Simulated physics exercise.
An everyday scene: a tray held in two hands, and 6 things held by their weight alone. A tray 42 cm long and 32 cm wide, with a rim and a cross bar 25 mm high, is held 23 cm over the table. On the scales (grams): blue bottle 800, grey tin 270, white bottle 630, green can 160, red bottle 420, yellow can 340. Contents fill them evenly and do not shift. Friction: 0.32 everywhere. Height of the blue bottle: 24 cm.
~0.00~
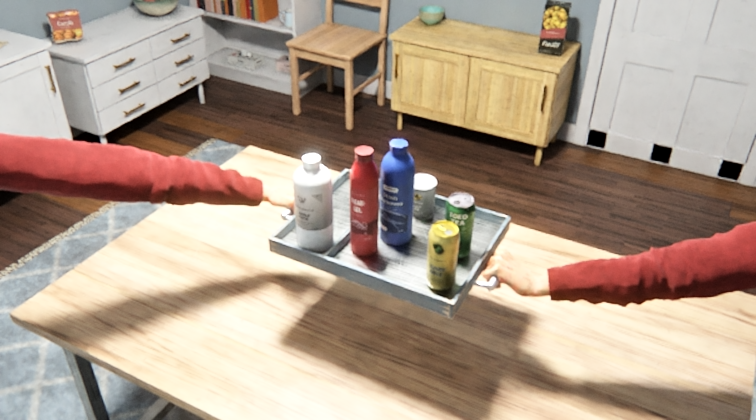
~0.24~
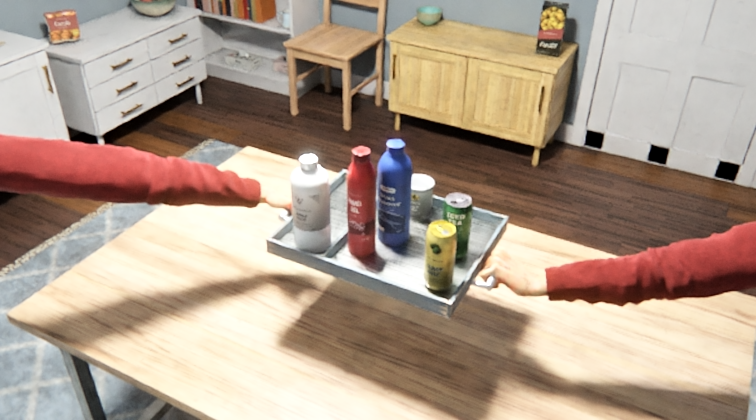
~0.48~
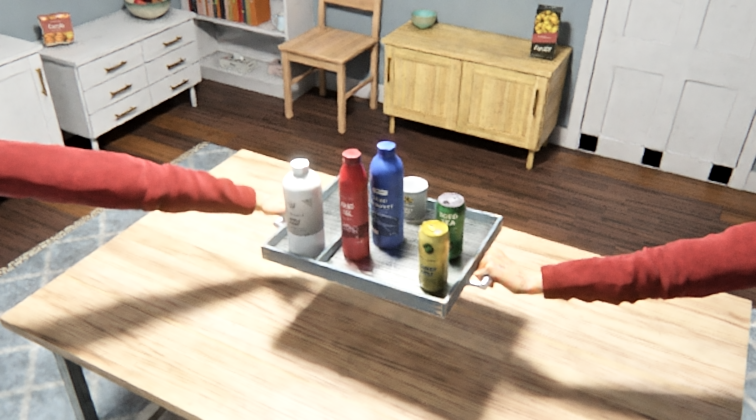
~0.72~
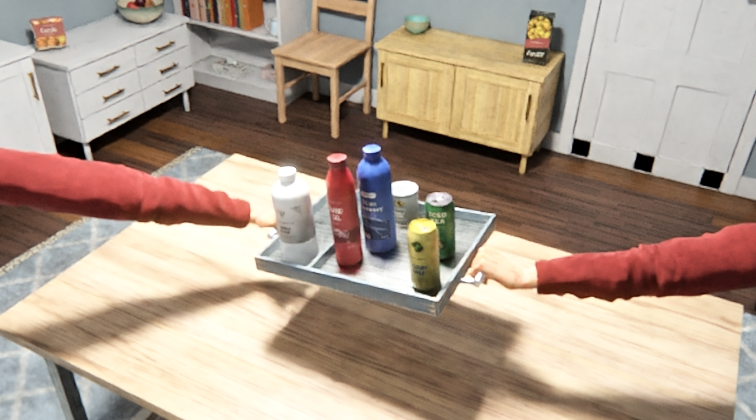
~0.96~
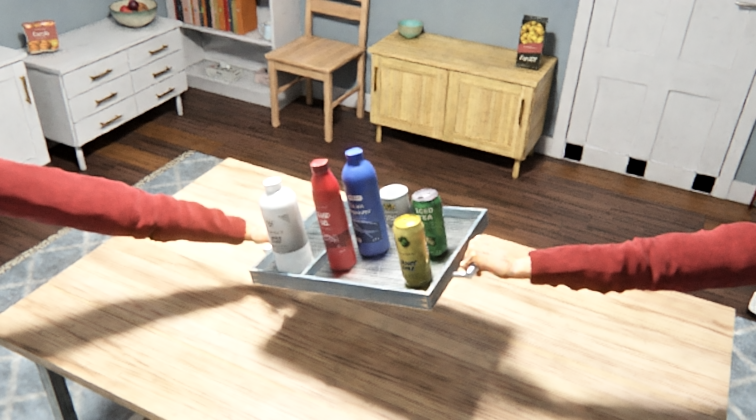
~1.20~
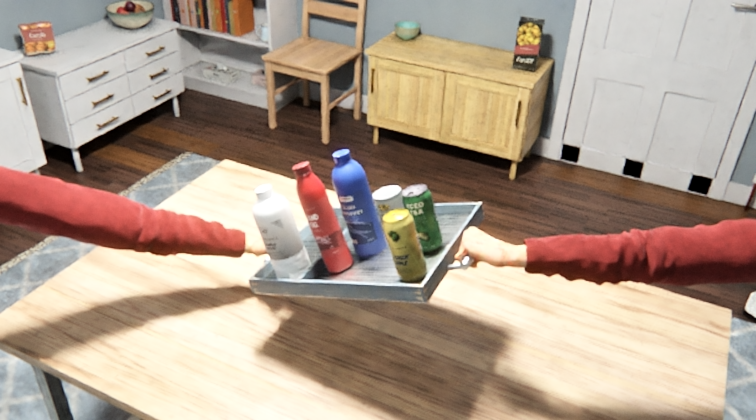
Two red-sleeved arms holding a tray of bottles and cans above a wooden table, gradually tilting it left edge down.
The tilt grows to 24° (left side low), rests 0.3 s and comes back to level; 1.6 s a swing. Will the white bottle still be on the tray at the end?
The white bottle comes off the tray.
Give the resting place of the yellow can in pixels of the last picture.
Near (290, 238).
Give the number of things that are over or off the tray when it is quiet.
5 of them.
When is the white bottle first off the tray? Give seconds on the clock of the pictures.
Near 1.6 s.
Around 1.80 s, tray at 24°, left edge down; white bottle and red bottle now off the tray; blue bottle tipped 48° against what carries it; green can tipped 16° against what carries it.
Around 2.20 s, tray at 23°, left edge down; blue bottle now off the tray; green can on its side; yellow can on its side.
Finally (4.1 s), off the tray, blue bottle, white bottle and red bottle; on their side or leaning hard on the tray, green can and yellow can; not toppled but over 5 cm from the start, grey tin. In the last view, white bottle near (202, 334).
